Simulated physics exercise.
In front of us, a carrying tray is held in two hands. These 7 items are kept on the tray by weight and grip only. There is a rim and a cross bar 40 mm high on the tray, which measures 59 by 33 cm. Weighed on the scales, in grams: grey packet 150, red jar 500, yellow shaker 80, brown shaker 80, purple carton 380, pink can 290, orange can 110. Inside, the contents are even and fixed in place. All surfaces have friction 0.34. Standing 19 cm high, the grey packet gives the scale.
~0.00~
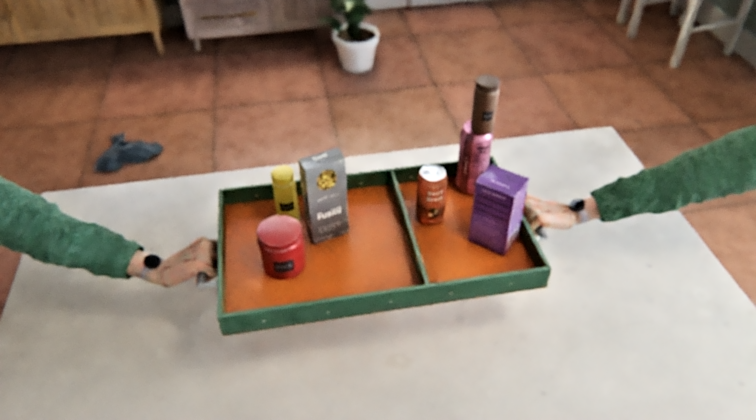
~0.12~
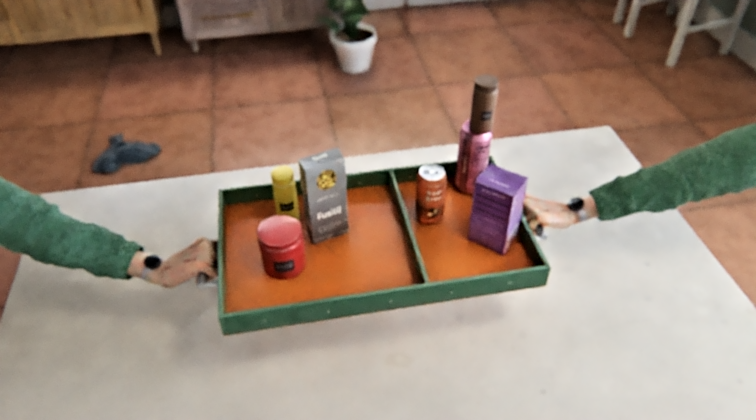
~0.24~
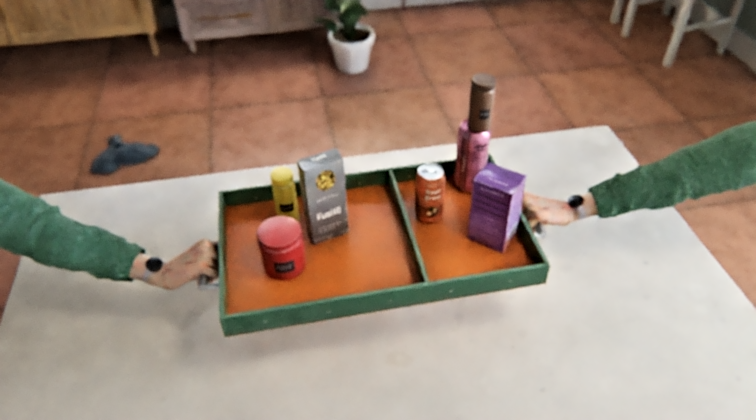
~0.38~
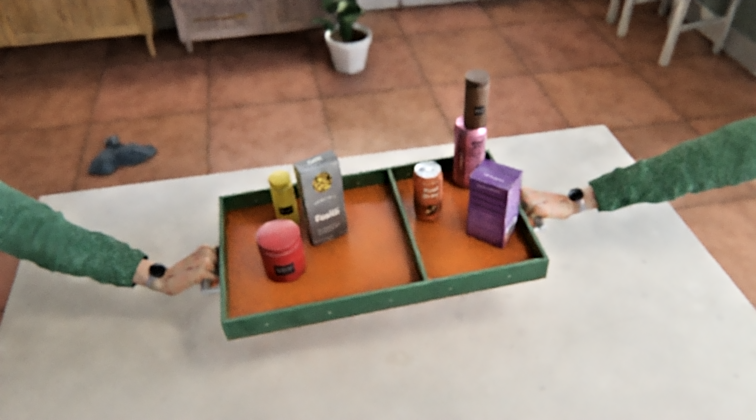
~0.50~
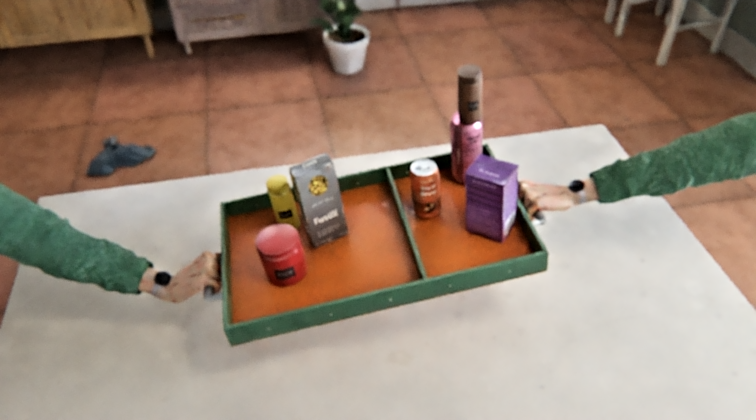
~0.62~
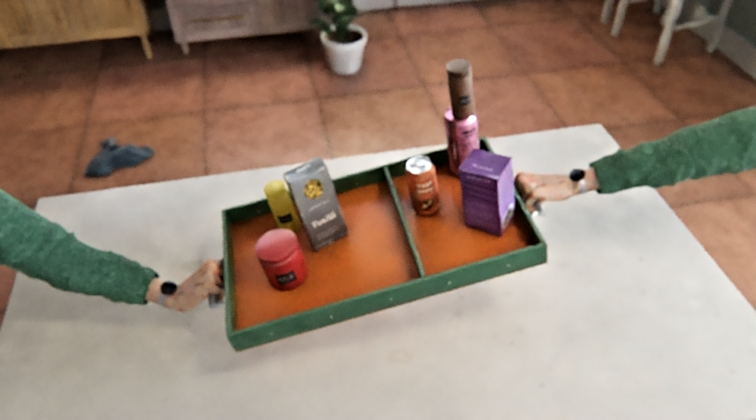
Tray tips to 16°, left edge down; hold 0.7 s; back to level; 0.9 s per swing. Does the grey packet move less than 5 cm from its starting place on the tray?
Yes: Essentially unmoved.
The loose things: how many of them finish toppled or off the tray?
All told, 0.
After 0.92 s, tray tilted 16°, left edge down.
After 2.02 s, tray tilted 12°, left edge down.
After 2.32 s, tray tilted 3°, left edge down.
In the end (3.1 s), all 7 under 5 cm from the start. In the last view, grey packet near (325, 198).
